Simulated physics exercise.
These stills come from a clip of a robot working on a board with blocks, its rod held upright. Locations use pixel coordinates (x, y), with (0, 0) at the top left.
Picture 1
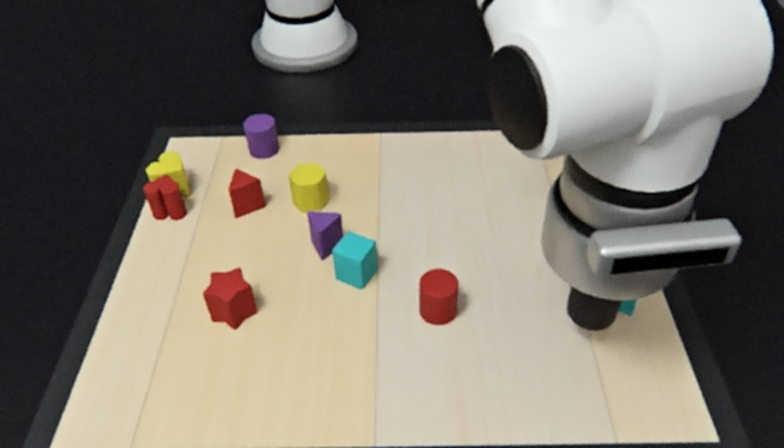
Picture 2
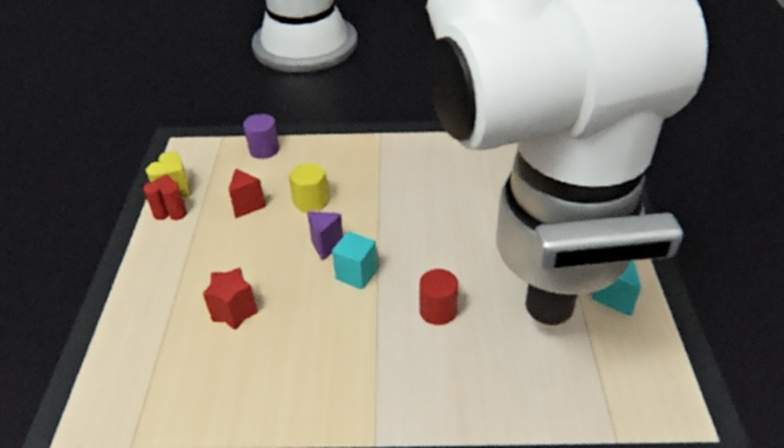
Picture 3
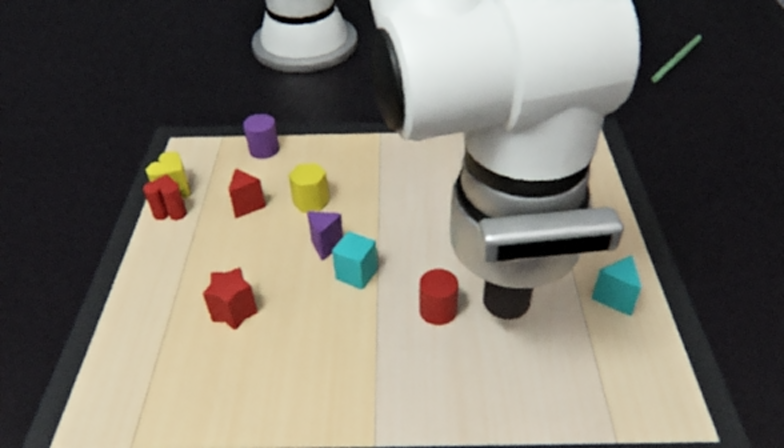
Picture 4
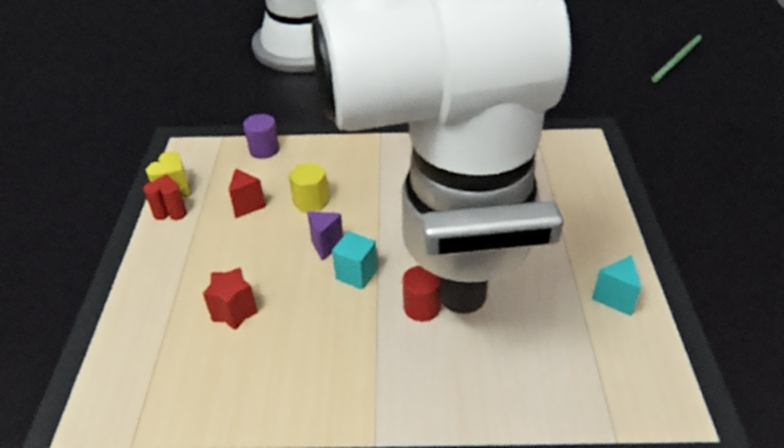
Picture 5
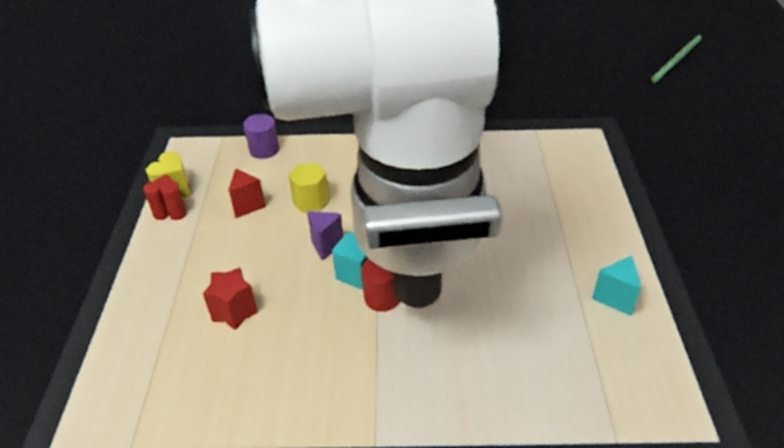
White robot arm moving left across a wooden board of coloured blocks, pushing a red cylinder left against a turquoise block.
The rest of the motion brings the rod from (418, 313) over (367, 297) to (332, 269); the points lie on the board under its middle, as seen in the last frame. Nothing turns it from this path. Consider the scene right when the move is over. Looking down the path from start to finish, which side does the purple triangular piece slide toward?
It slides rightward.
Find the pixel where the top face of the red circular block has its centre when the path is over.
It will likely be found at (288, 249).
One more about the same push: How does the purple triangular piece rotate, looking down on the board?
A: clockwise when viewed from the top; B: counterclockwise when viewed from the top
A: Clockwise when viewed from the top.
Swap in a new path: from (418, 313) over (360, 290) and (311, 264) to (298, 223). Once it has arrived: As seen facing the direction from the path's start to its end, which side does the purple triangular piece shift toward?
Out to the right.
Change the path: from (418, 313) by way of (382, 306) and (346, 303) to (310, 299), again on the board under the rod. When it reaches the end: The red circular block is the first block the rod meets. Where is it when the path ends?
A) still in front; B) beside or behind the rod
I choose A.
The first path, step by step. One third of the way, rod at (382, 281); turquoise square piece at (336, 237), turned 55° clockwise; red circular block at (344, 262).
Two thirds of the way, rod at (351, 267); purple triangular piece at (318, 210), turned 45° clockwise; turquoise square piece at (323, 230), turned 70° clockwise; red circular block at (310, 255).
At the end, rod at (329, 247); red triangular piece not moved; purple triangular piece at (311, 198), turned 55° clockwise; turquoise square piece at (306, 216), turned 65° clockwise; red circular block at (288, 249).
